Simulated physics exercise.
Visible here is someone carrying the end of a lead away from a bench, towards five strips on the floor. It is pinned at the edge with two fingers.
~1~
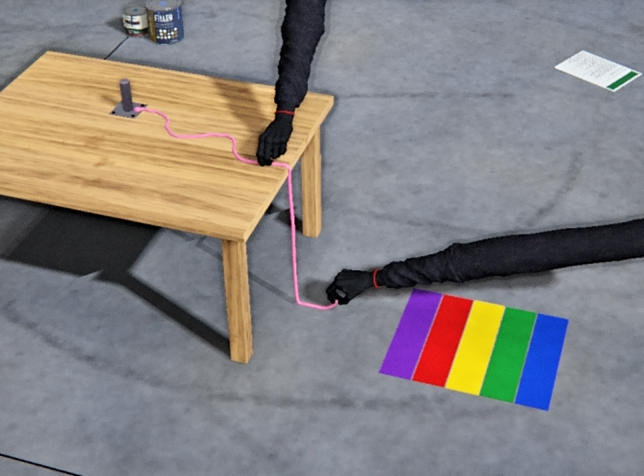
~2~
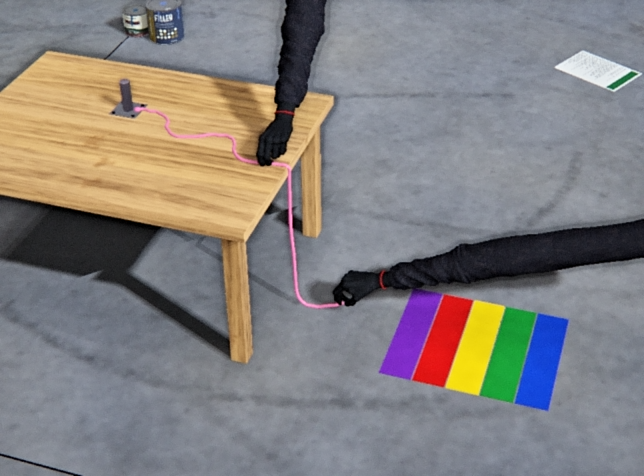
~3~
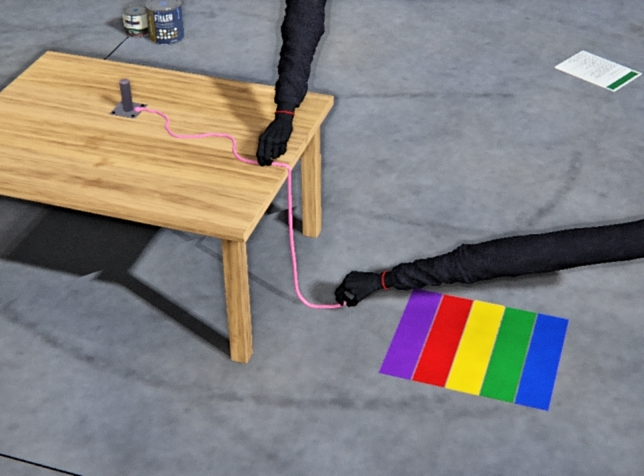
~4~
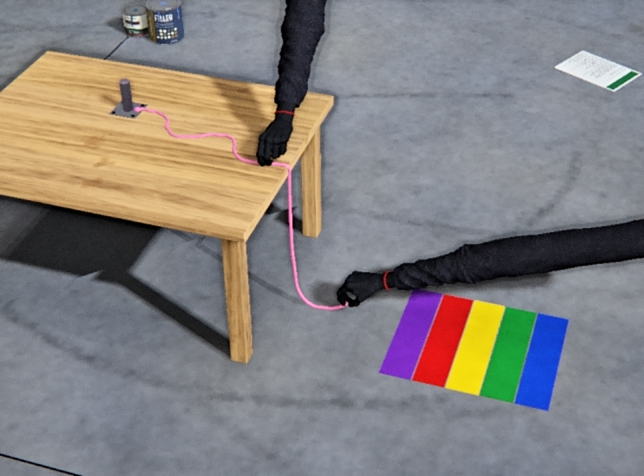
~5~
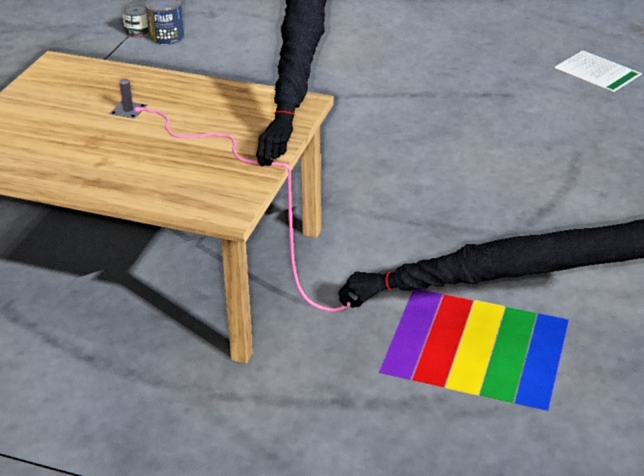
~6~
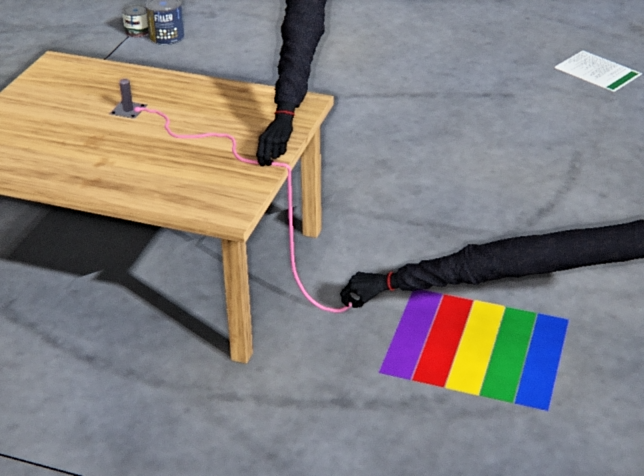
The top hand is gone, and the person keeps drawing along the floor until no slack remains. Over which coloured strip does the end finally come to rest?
Over the yellow strip.
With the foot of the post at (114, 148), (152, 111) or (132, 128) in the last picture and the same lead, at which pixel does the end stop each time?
Near (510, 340), (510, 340) and (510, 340).
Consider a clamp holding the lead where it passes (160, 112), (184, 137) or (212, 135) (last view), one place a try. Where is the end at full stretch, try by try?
Result per try (px, approx.): (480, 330); (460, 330); (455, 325).
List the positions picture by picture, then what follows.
End (337, 302); purple (401, 360); red (434, 367); yellow (467, 374); green (501, 382); blue (535, 390), in the first frame.
End (343, 303); lead through (162, 115) (198, 137) (236, 155) (289, 176) (291, 236) (296, 288), in the second frame.
End (345, 304), in the third frame.
End (347, 304); lead through (162, 115) (198, 137) (236, 155) (289, 176) (291, 236) (298, 288), in the fourth frame.
End (349, 304), in the fifth frame.
End (351, 305); lead through (162, 115) (198, 137) (236, 155) (289, 176) (291, 236) (302, 288), in the sixth frame.
Soon after, end near (427, 321); over purple.
After that, end near (462, 328); over red.
At the stop, end near (482, 332); over yellow. It gets as far as the yellow strip.
